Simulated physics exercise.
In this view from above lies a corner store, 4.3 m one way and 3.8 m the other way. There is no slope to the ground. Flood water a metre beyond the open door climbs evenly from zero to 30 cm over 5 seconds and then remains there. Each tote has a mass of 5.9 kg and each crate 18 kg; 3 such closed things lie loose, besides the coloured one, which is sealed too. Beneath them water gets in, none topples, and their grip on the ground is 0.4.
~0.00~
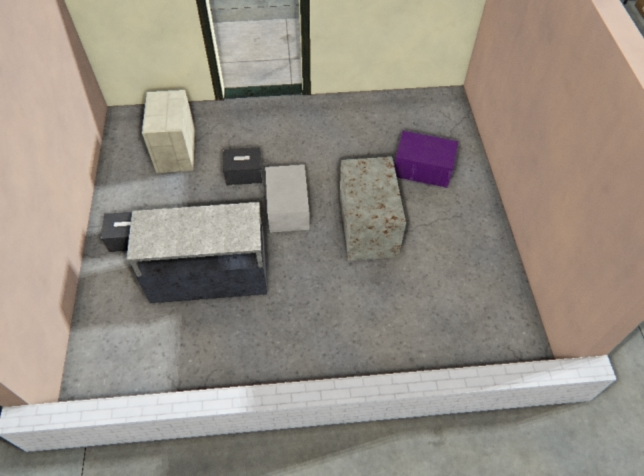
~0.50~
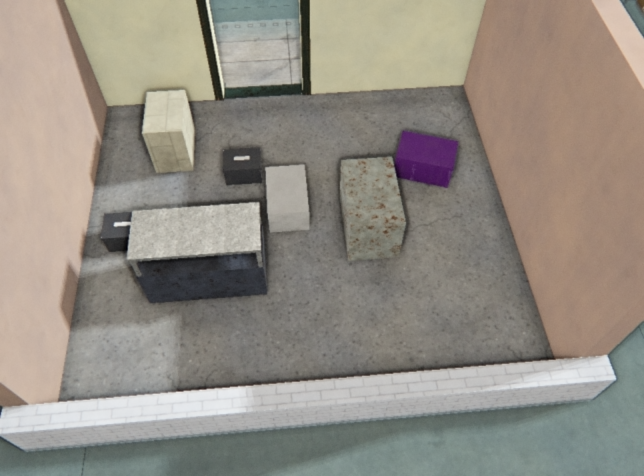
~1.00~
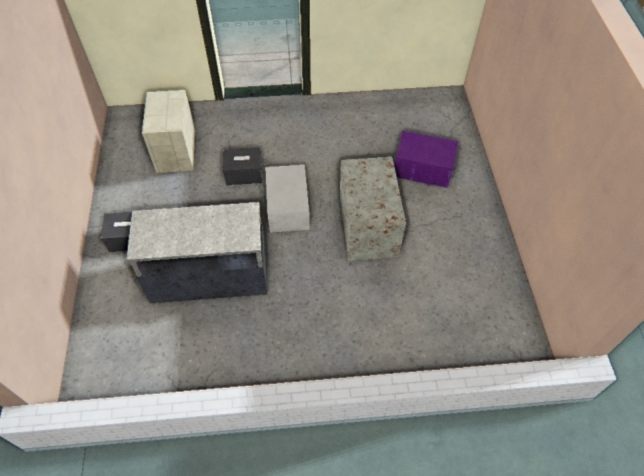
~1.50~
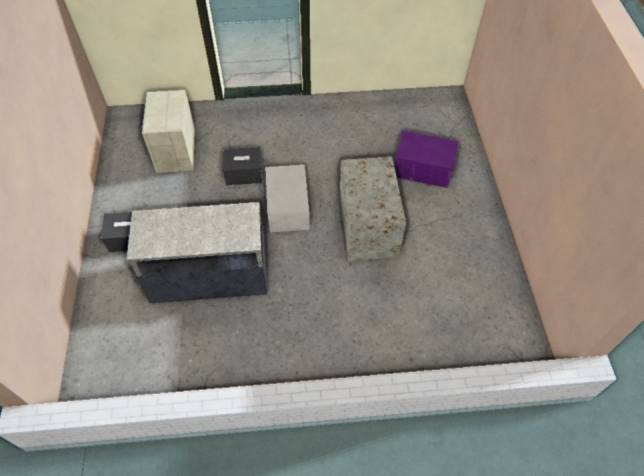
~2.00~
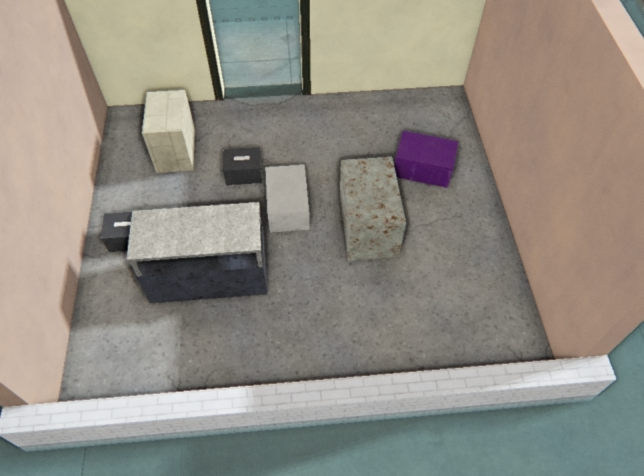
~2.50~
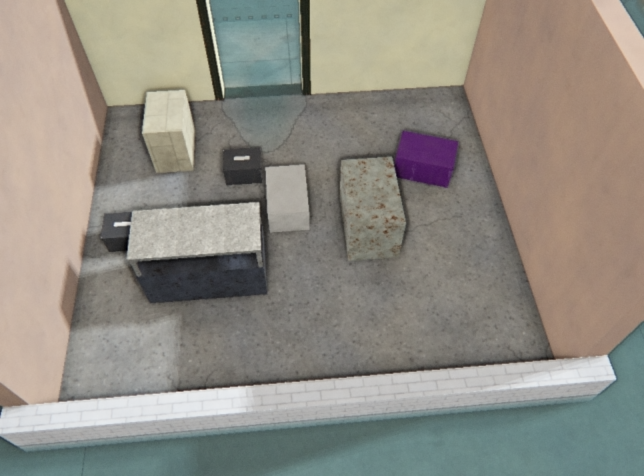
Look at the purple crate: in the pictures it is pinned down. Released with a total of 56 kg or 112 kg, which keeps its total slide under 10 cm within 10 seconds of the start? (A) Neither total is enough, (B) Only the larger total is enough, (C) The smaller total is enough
C.
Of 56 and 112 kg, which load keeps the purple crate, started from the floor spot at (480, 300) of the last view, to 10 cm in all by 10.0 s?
It turns out that both loads succeed.
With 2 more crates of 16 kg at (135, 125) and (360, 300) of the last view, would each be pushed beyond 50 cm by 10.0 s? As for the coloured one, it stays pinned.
The first comes out below the threshold, the second above the threshold.
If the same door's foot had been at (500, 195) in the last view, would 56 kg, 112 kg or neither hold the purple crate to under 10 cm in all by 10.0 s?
Lab note: Upper mass required.
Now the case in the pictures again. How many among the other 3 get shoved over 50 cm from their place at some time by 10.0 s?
The tally stands at 3.
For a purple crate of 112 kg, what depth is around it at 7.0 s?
4 cm, roughly.
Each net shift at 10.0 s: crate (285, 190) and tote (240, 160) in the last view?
One is off by 200 cm, the other by 100 cm, in the order asked.
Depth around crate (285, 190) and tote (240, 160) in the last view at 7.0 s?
Roughly 7 and 5 cm.
After 3.5 s the purple crate would be 0 cm from its start with 56 kg and 0 cm from its start with 112 kg; 0 cm of water round it then.
After 4.5 s the purple crate would be 0 cm from its start with 56 kg and 0 cm from its start with 112 kg; 3 cm of water round it then.
After 7.0 s the purple crate would be 0 cm from its start with 56 kg and 0 cm from its start with 112 kg; 4 cm of water round it then.
After 10.0 s the purple crate would be 0 cm from its start with 56 kg and 0 cm from its start with 112 kg; 8 cm of water round it then.
